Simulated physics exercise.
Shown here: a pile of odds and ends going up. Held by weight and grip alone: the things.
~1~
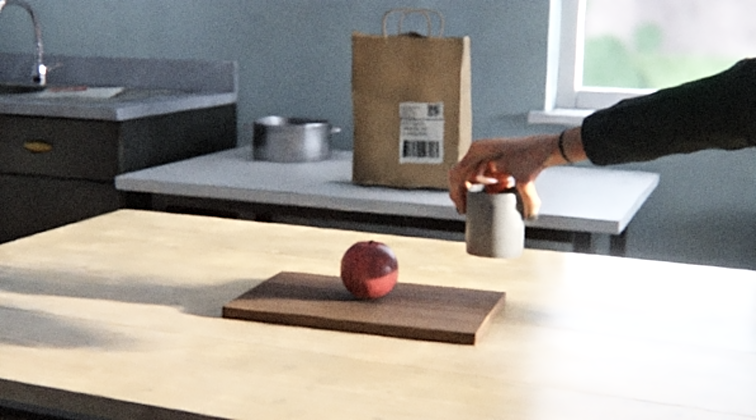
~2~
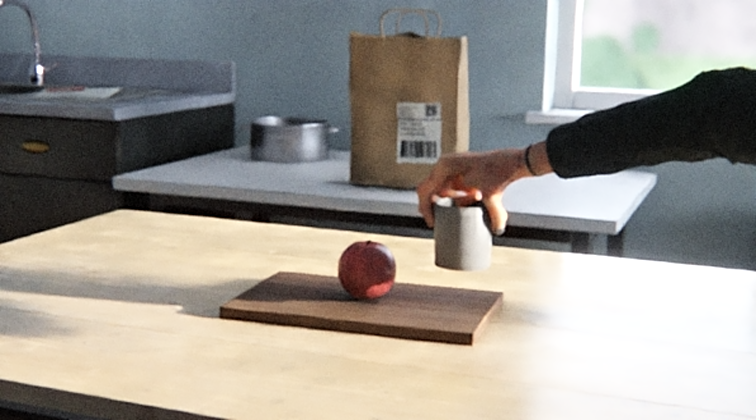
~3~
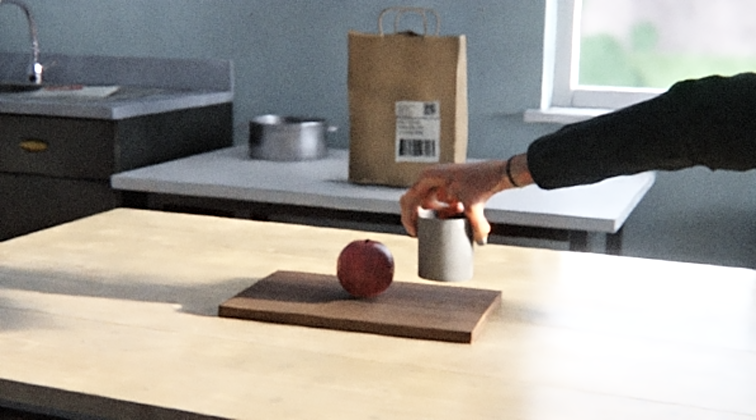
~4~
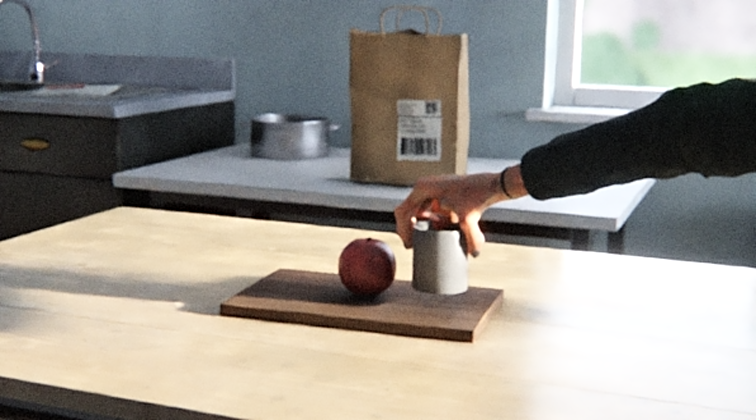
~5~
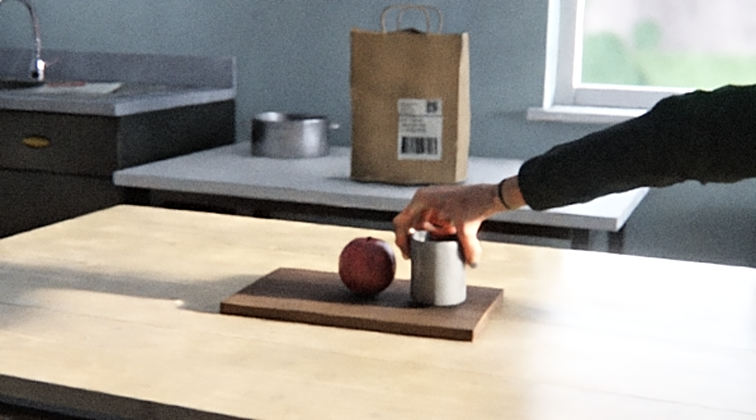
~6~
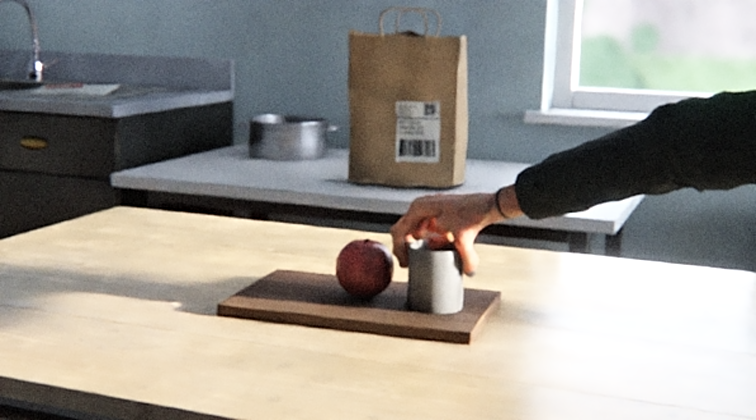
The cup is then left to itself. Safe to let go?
I predict no tumble.
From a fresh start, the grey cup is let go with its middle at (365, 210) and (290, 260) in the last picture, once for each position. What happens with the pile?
It caves in in the first case and survives in the second case.
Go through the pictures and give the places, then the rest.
The first frame shows coming down; grey cup (495, 221); brown board (369, 304).
The second frame shows coming down; grey cup (463, 234); brown board (366, 305).
The third frame shows coming down; grey cup (446, 246); brown board (365, 303).
The fourth frame shows coming down; grey cup (441, 256); brown board (367, 302).
The fifth frame shows coming down; grey cup (438, 267); brown board (367, 301).
The sixth frame shows in place under the hand; grey cup (436, 276); brown board (364, 303).
Then, 0.20 s on from there, no change.
Then, 0.60 s on from there, grey cup resting near (436, 276).
In the end, all 3 unmoved. At the end, from the last picture's camera, grey cup near (436, 276). The pile stays up.
